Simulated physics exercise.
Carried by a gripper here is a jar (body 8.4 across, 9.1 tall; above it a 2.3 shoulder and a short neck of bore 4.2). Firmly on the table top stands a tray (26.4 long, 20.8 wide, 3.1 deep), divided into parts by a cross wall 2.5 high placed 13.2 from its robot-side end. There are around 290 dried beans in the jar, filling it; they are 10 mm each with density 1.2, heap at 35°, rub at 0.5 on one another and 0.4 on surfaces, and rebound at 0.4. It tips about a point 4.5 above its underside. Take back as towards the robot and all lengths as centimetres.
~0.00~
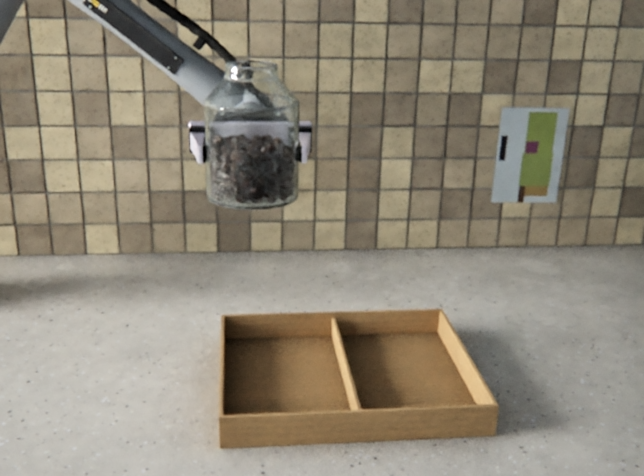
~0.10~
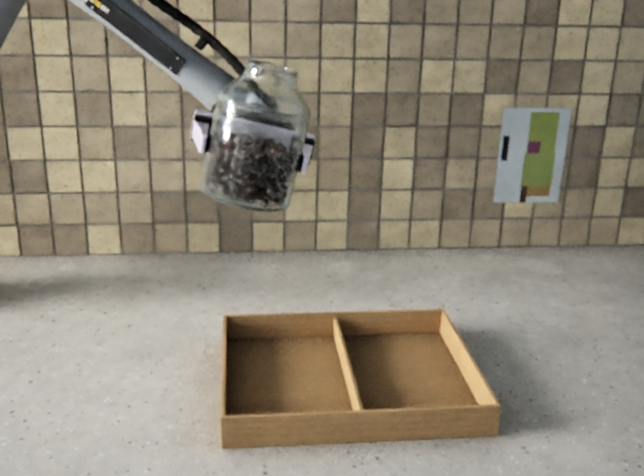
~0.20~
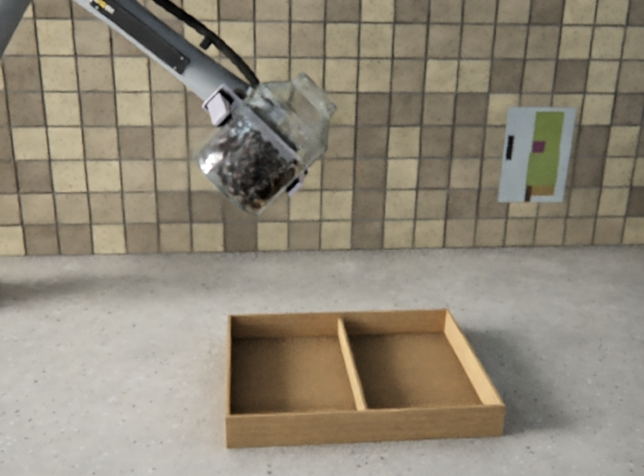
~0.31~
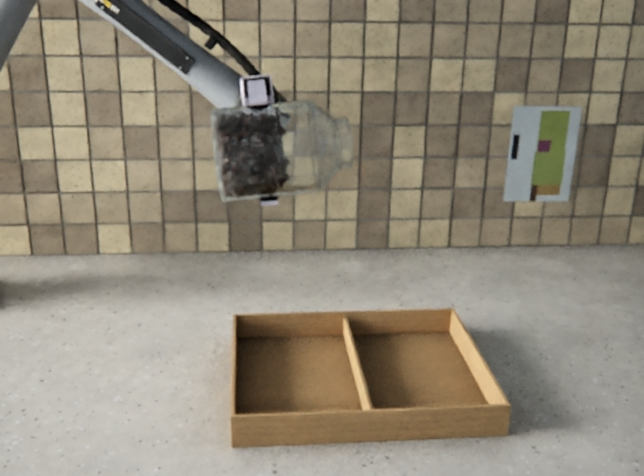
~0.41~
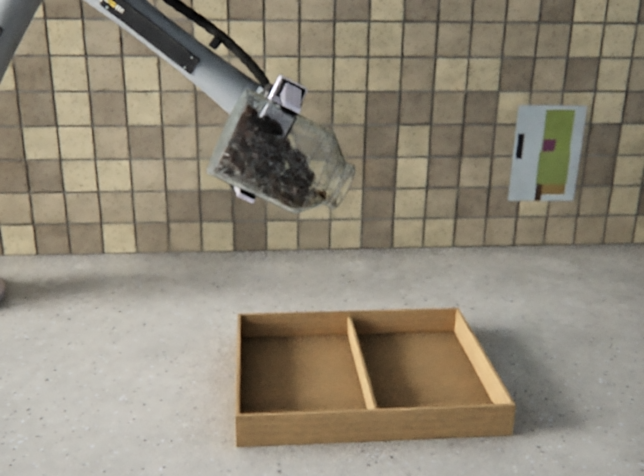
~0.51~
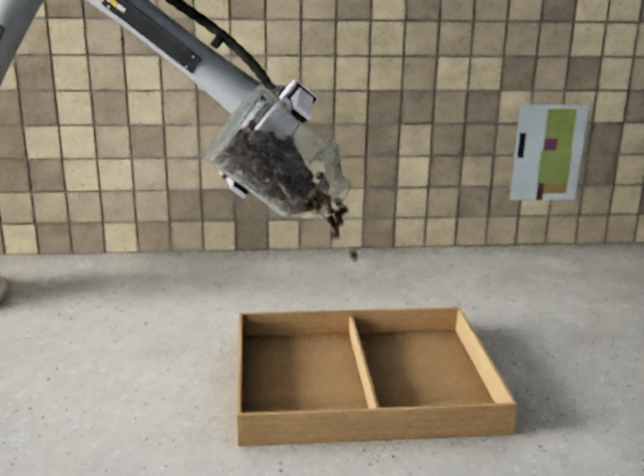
A grey robot arm reaches in from the upper left, seen from the front and slightly above, over a pale speckled counter backed by beige and brown tiles. Its gripper holds a clear glass jar of dark beans above a light-brown wooden tray with two compartments, a small panel hanging at right. The jar tips rightward past level until a few beans drop from its mouth, while the view drifts slightly left.
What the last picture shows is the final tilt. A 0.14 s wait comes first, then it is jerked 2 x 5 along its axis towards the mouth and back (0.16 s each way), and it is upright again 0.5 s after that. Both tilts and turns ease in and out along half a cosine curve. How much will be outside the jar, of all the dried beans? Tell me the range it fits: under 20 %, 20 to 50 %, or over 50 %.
It fits 20 to 50 %.
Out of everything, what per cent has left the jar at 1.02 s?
25 % so far.
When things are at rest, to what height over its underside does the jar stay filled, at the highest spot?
Roughly 6.5 cm up.
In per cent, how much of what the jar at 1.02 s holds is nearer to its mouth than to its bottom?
Share in mouth half: Approx. 75 %.
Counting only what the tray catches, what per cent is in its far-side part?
It comes to roughly 75 per cent.
By 1.02 s, tipped 129°, highest piece 26 above the table; 225 in the jar, 47 in the far-side part, 13 in the robot-side part, 8 in flight or on a rim.
By 1.53 s, tipped 67°, highest piece 29 above the table; 206 in the jar, 62 in the far-side part, 23 in the robot-side part, 2 in flight or on a rim.
By 1.99 s, upright, highest piece 28 above the table; 205 in the jar, 64 in the far-side part, 23 in the robot-side part, 1 on the table or floor.
By 2.69 s, upright, highest piece 28 above the table; 205 in the jar, 64 in the far-side part, 23 in the robot-side part, 1 on the table or floor.
Final count, 205 in the jar, 64 in the far-side part, 23 in the robot-side part, 1 on the table or floor. That is 30 % outside the jar.
